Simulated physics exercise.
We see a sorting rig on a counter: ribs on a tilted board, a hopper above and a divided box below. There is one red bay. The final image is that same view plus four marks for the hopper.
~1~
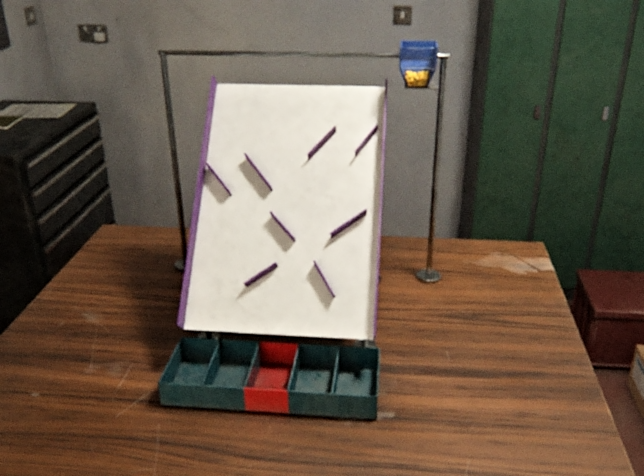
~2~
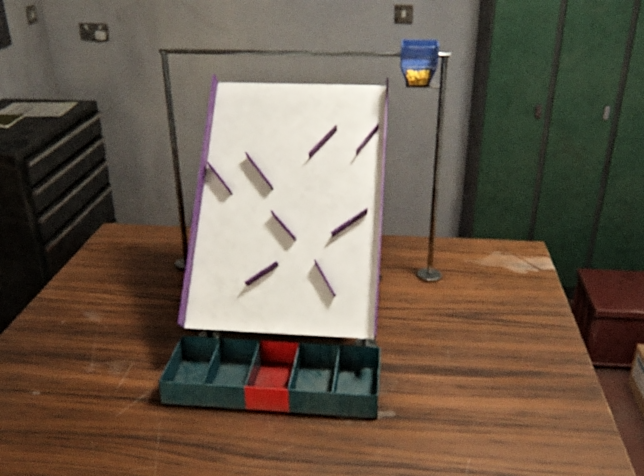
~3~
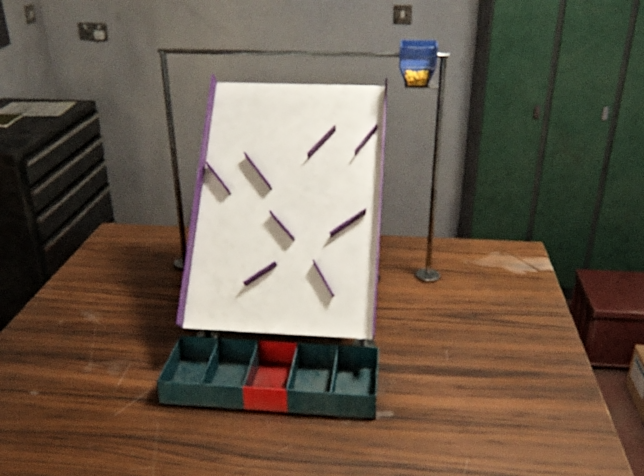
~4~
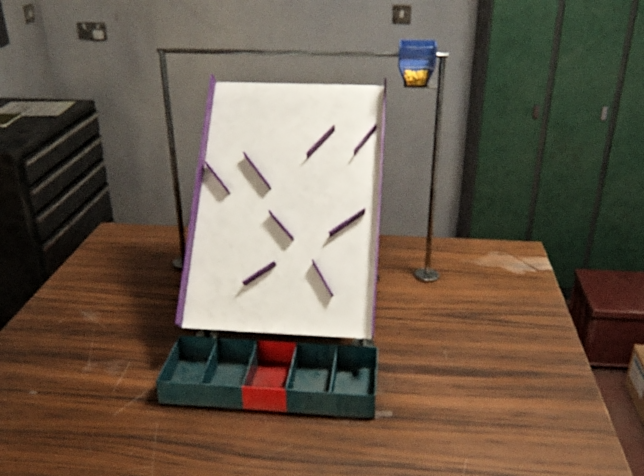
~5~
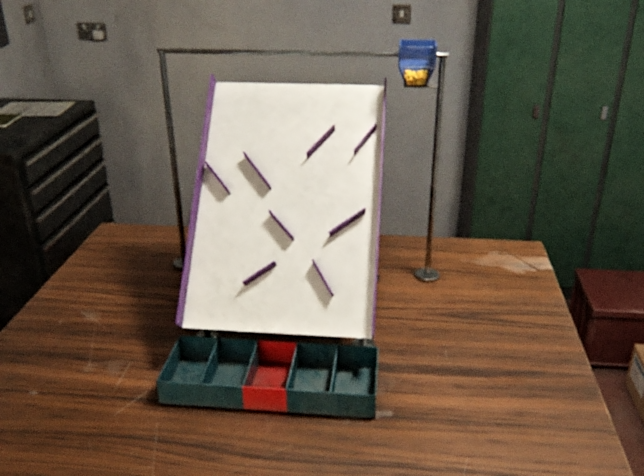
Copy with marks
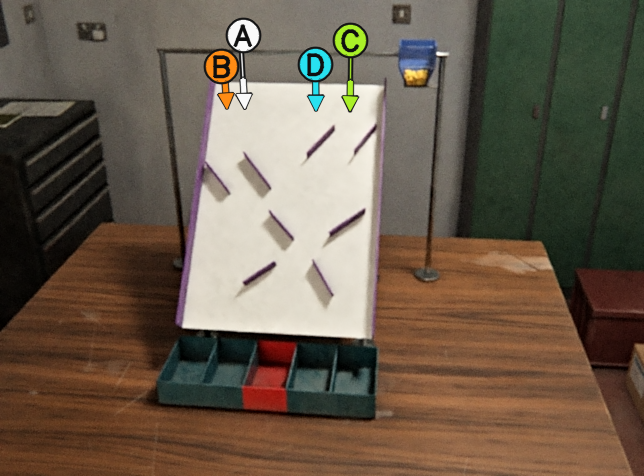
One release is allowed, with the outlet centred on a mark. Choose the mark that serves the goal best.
C works best here.
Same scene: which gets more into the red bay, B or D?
The answer is D.
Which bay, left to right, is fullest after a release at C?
It is the third one.
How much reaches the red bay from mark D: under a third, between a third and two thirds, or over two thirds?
It is under a third.
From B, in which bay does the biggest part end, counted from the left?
The first.
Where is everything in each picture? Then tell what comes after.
Hopper (417, 77), puffed corn balls, door shut, in the first frame.
Ribs (308, 153) to (336, 125), (356, 150) to (378, 124), (207, 162) to (230, 190), in the second frame.
Ribs (244, 152) to (270, 185), (270, 210) to (293, 237), (329, 233) to (366, 208), in the third frame.
Ribs (242, 282) to (275, 261), (312, 259) to (332, 294), in the fourth frame.
Red bay (265, 398), number 3 of 5 from the left, in the fifth frame.
On the marked copy, mark A meets the board at (244, 103); mark B meets the board at (226, 103); mark C meets the board at (350, 105); mark D meets the board at (315, 105).
Choosing A, just a few in the red bay, almost all in other bays, just a few outside the box.
Choosing B, just a few in the red bay, almost all in other bays, about a tenth held on the board.
Choosing C, roughly half in the red bay, roughly a third in other bays, just a few outside the box.
Choosing D, about a tenth in the red bay, the larger part in other bays.
